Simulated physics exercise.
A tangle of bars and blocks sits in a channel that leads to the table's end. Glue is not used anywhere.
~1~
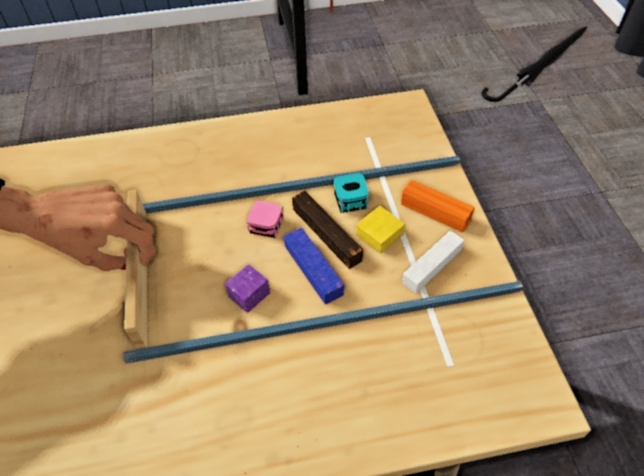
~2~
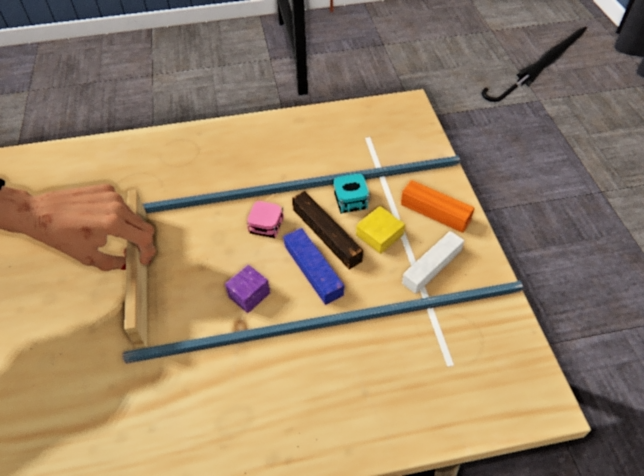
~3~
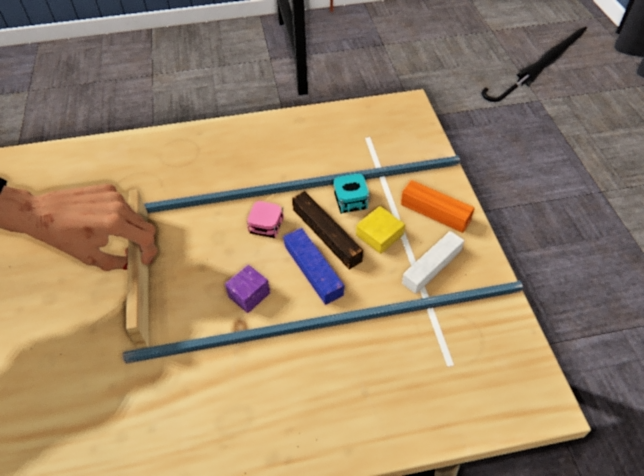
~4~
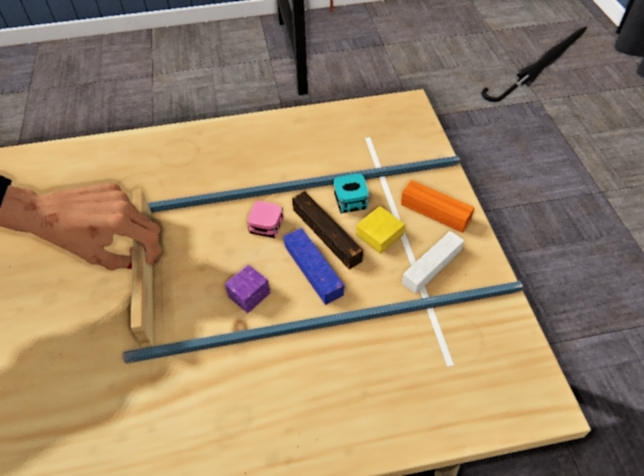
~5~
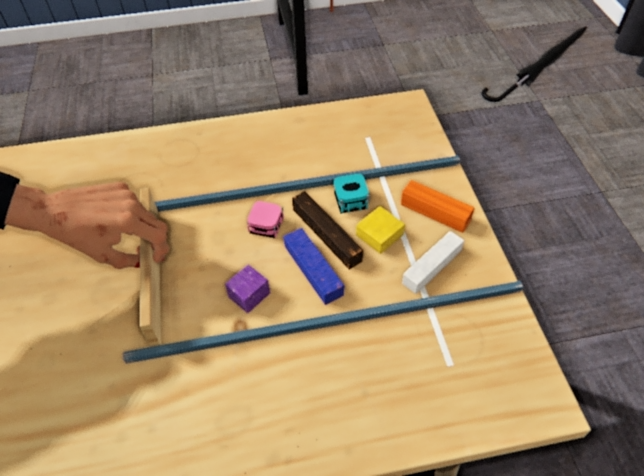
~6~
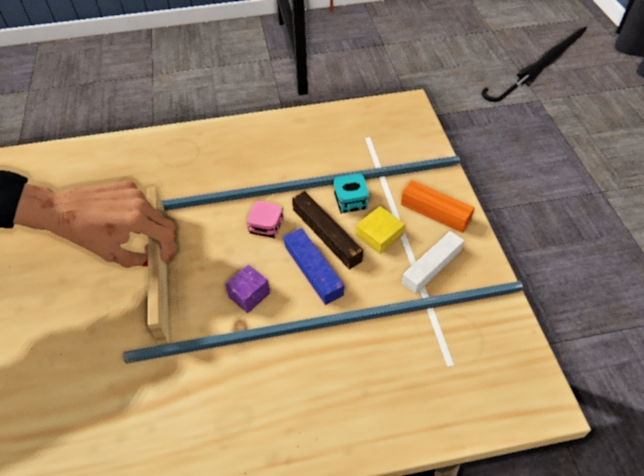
A hand slides a wooden board slightly right between two rails toward still, colourful blocks.
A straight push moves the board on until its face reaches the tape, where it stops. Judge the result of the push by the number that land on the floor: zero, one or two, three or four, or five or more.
The number that land on the floor is one or two.
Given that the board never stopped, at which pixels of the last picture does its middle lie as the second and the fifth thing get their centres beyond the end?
At (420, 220) for the second, at (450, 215) for the fifth.
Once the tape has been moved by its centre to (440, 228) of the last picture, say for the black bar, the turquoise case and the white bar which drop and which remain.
The outcome is that the black bar does not come off, the turquoise case goes down and the white bar goes down.
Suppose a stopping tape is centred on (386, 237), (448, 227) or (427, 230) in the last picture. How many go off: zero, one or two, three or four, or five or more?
Falls: None; either three or four; one or two.
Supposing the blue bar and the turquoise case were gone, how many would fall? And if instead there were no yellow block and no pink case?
The number fallen is 0, and in the other try 0.
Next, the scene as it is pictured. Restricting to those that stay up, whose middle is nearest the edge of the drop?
Result: The yellow block.
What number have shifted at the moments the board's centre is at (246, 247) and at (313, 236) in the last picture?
The count is 1 at the first point and 6 at the second.
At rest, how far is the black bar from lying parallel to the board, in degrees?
I'd put it at about 10°.
Soon after, none off yet; orange stick at rest near (437, 206); white bar at rest near (434, 262); yellow block at rest near (380, 230).
In the end, the number that fall off is one or two; gone, orange stick.
